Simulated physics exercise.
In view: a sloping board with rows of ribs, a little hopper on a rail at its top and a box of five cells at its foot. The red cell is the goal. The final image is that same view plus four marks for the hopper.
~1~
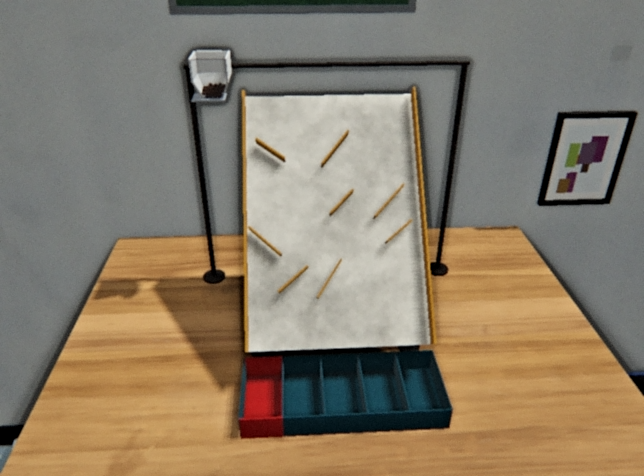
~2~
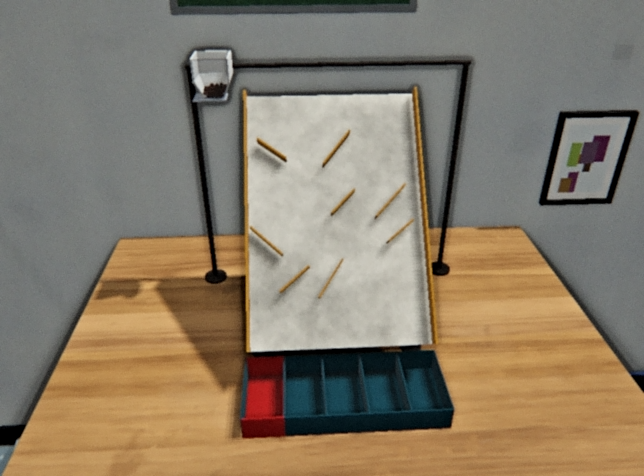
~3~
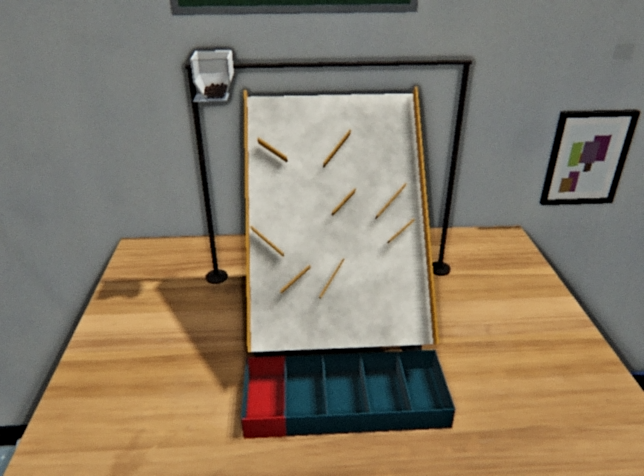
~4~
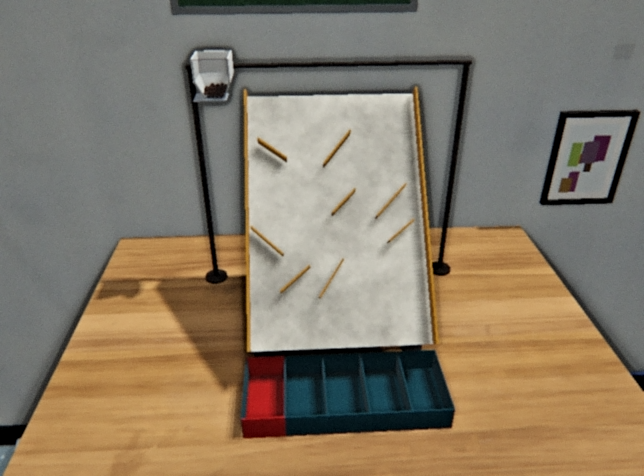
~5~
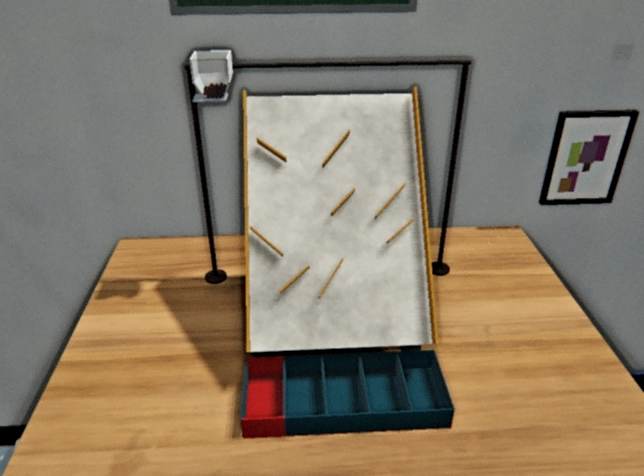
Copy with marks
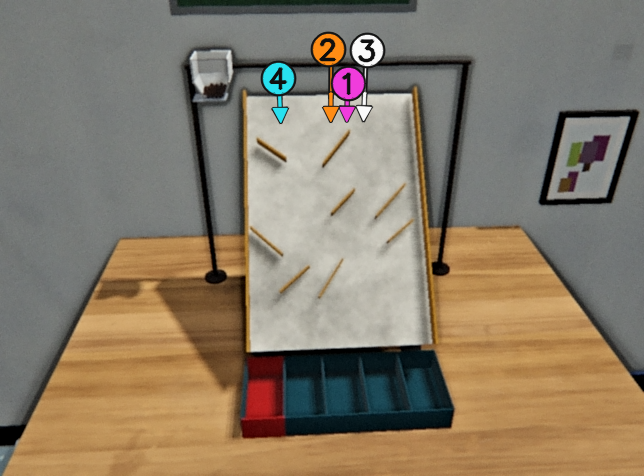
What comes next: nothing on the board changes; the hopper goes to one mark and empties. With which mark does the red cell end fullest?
Mark 2 does it best.
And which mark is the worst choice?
Here it is mark 3.
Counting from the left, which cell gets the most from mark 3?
It is the third one.
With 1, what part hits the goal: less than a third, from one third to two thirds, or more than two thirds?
Mark 1 gives from one third to two thirds.
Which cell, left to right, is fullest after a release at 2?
It is the first one.
On the marked copy, mark 1 meets the board at (346, 116); mark 2 meets the board at (330, 116); mark 3 meets the board at (363, 115); mark 4 meets the board at (280, 117).
Choosing 1, about half in the red cell, about a third in other cells, a small part outside the box.
Choosing 2, nearly all in the red cell, a small part in other cells.
Choosing 3, a small part in the red cell, about two thirds in other cells, a small part outside the box.
Choosing 4, about half in the red cell, about a third in other cells, a stray few outside the box.
